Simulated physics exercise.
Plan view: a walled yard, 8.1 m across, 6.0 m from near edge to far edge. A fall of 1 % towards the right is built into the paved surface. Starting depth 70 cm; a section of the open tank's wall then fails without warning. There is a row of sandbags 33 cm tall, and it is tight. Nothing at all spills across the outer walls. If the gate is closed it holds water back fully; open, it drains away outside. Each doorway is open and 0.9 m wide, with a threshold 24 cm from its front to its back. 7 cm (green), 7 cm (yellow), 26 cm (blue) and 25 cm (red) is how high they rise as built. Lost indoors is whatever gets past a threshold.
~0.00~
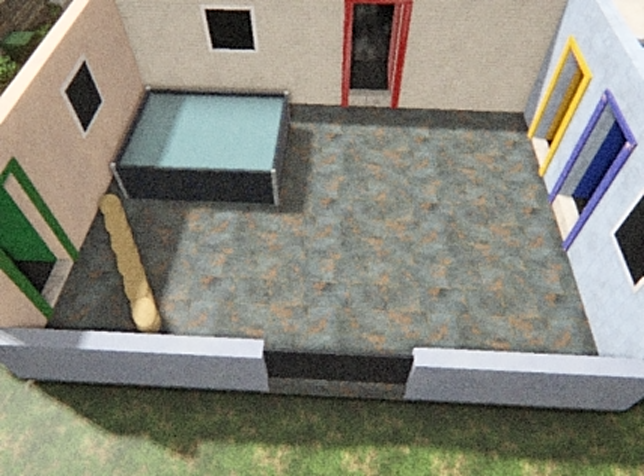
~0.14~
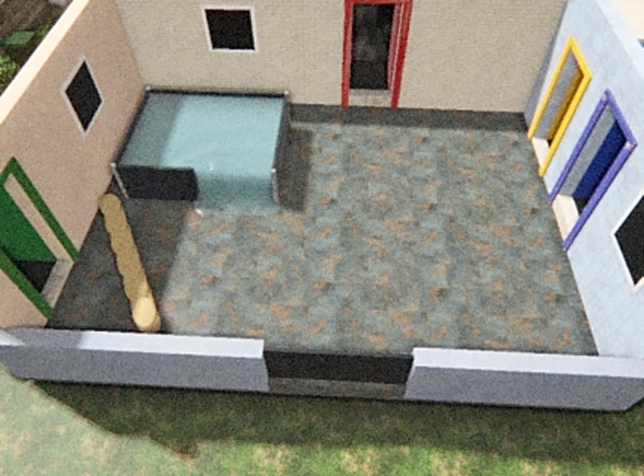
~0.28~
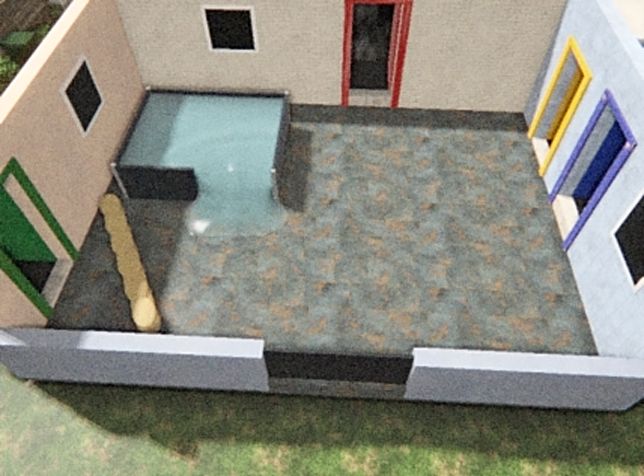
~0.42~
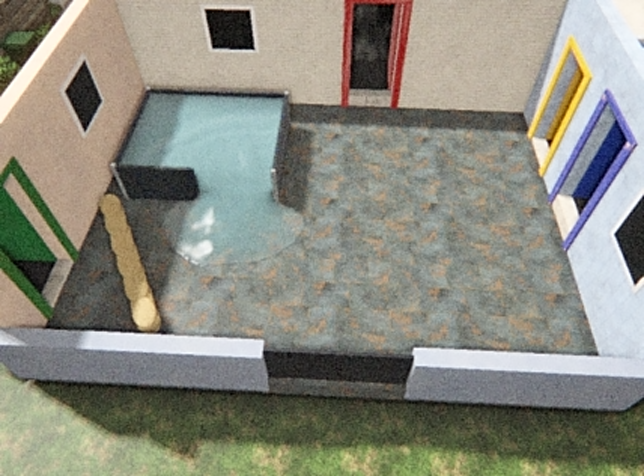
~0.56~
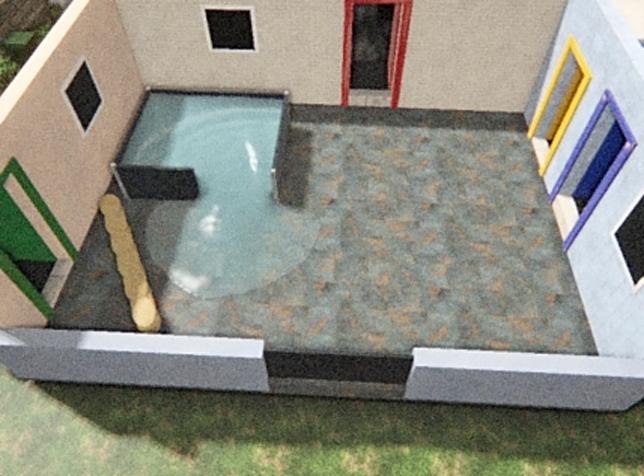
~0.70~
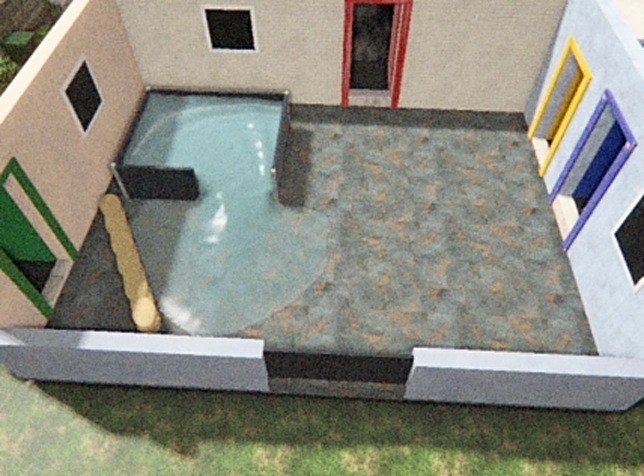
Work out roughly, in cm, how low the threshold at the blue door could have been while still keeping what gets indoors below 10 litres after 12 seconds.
No lower than about 11.5 cm.
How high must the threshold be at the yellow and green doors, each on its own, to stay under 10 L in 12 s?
Close to 13.5 cm (yellow) and close to 11.5 cm (green).
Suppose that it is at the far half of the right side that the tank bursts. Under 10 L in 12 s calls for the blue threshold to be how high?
The answer is some 17 cm.
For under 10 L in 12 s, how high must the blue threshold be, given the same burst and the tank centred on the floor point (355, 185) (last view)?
New minimum height: Approx. 8.0 cm.
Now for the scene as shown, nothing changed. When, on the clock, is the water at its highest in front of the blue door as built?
I'd guess close to 5.0 seconds.
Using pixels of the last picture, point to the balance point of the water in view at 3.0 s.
The water is centred around (249, 232) in the last picture's pixels.
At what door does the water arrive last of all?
Last in order comes the red door.
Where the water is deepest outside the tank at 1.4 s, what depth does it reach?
Up to some 41 centimetres, I'd say.
After 1.4 s water covers 25 % of the floor, deepest (41 cm) near (251, 210); it has not reached the blue door.
After 3.0 s water covers 40 % of the floor, deepest (32 cm) near (171, 361); it has not reached the blue door.
After 12.0 s water covers 95 % of the floor, deepest (16 cm) near (139, 120); 10 cm at the blue door, 0 litres in over its 26 cm threshold.
At the blue door as built, the water arrived by 3.7 s and peaked near 14 cm at 5.2 s.
Run again over the same 12 s with other heights there, 18 litres in over 10.5 cm, 1 litre over 14 cm. The limit of 10 litres is kept from about 11.5 cm up.
